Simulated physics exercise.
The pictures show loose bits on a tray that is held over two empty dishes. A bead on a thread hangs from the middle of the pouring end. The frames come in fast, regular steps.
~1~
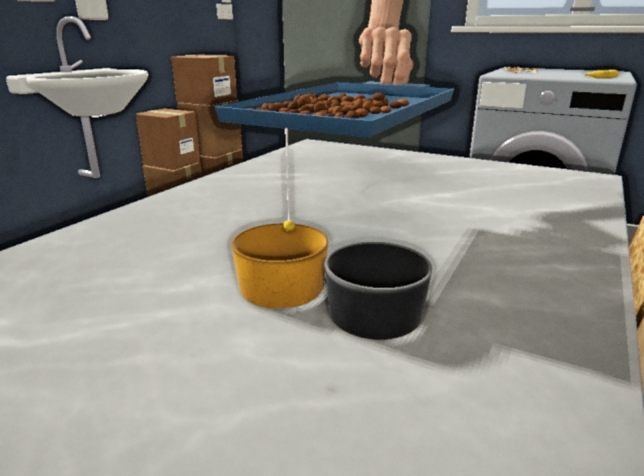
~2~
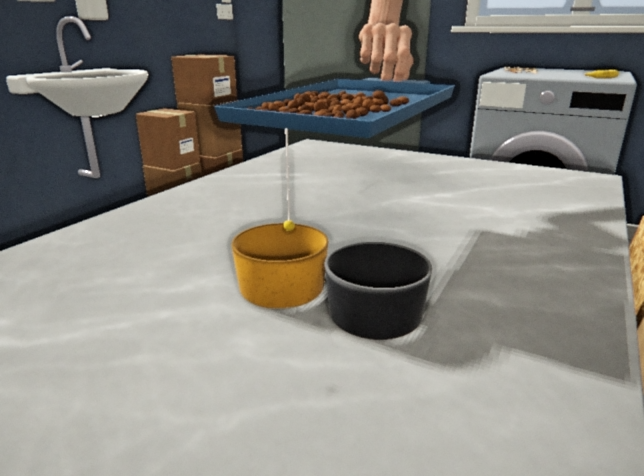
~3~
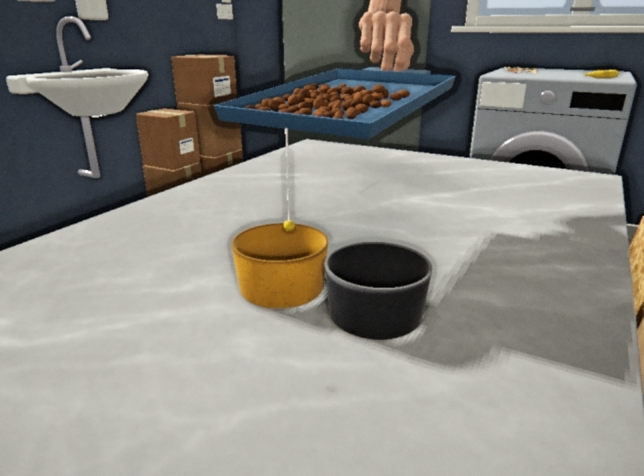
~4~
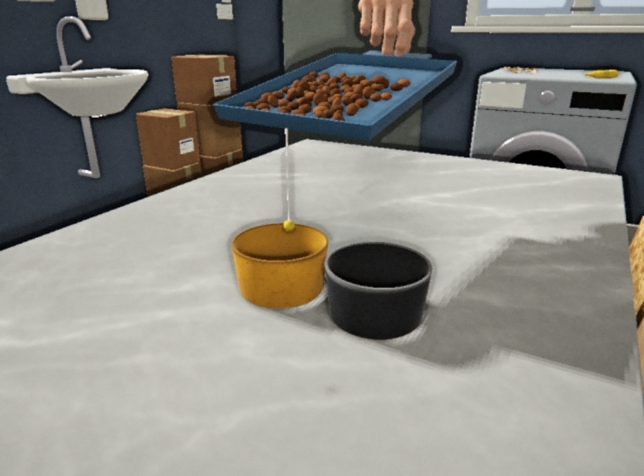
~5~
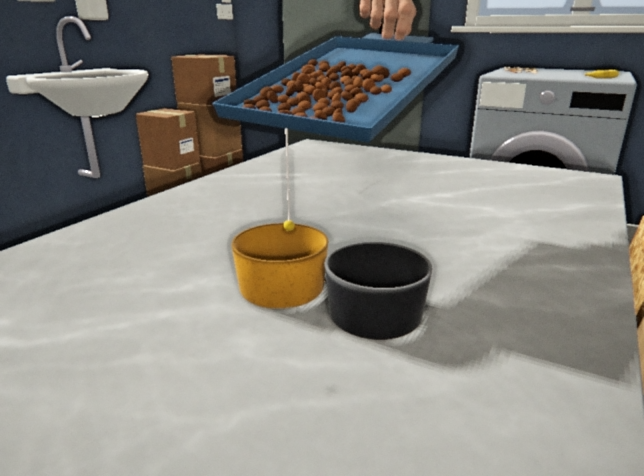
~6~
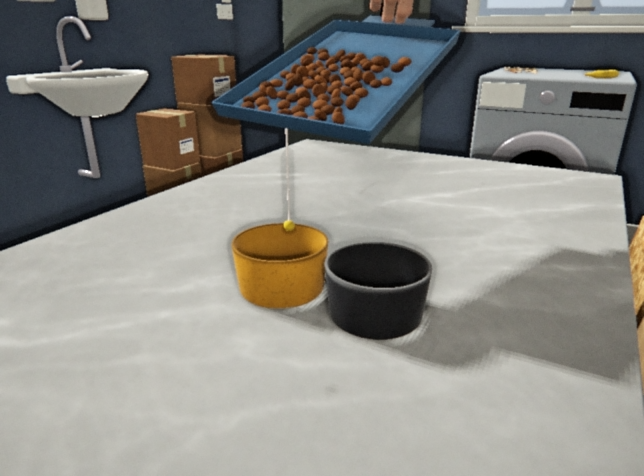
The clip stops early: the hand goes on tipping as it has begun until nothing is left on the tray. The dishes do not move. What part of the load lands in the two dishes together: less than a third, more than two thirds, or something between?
They take from one third to two thirds between them.
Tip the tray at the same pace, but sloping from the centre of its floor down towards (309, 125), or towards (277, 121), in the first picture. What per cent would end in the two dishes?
First some 40, then 20 per cent.
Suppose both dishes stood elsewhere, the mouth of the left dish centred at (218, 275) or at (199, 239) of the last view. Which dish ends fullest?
In turn: The left one; the dish on the right.
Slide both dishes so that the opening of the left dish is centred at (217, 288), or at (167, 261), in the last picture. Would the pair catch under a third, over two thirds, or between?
In turn: Below one third; under a third.
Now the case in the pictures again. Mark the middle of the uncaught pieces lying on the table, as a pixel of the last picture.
At about (251, 343).
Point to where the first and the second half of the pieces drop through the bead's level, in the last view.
First near (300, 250), later near (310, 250).
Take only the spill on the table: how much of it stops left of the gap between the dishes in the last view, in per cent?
About 90 per cent.
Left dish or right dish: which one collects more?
It is right.
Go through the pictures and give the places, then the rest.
The first picture shows corners of the pouring end (219, 106) and (369, 120), level; middle of the load (327, 106), bits of dog kibble; left dish (254, 280); right dish (355, 308); bead on its thread (289, 226).
The second picture shows corners of the pouring end (219, 106) and (369, 120), level; middle of the load (327, 104).
The third picture shows corners of the pouring end (218, 105) and (369, 122), tipped barely, lowest at the right corner; middle of the load (327, 100).
The fourth picture shows corners of the pouring end (218, 104) and (369, 124), tipped a little, lowest at the right corner; middle of the load (327, 92).
The fifth picture shows corners of the pouring end (217, 103) and (369, 126), tipped a little, lowest at the right corner; middle of the load (327, 85).
The sixth picture shows corners of the pouring end (216, 102) and (369, 128), tipped clearly, lowest at the right corner; middle of the load (326, 78); left dish (254, 280); right dish (355, 308).
Just after the last frame, tray tipped steeply; every one on the tray.
A moment on, tray tipped past a quarter turn; roughly a third on the tray; about a tenth in the right dish; just a few in the left dish; roughly a quarter outside both; roughly a third in the air.
Further on, tray tipped past a quarter turn; roughly a quarter in the right dish; about a tenth in the left dish; roughly half outside both.
When it is over, tray tipped past a quarter turn; roughly a quarter in the right dish; about a tenth in the left dish; roughly half outside both.
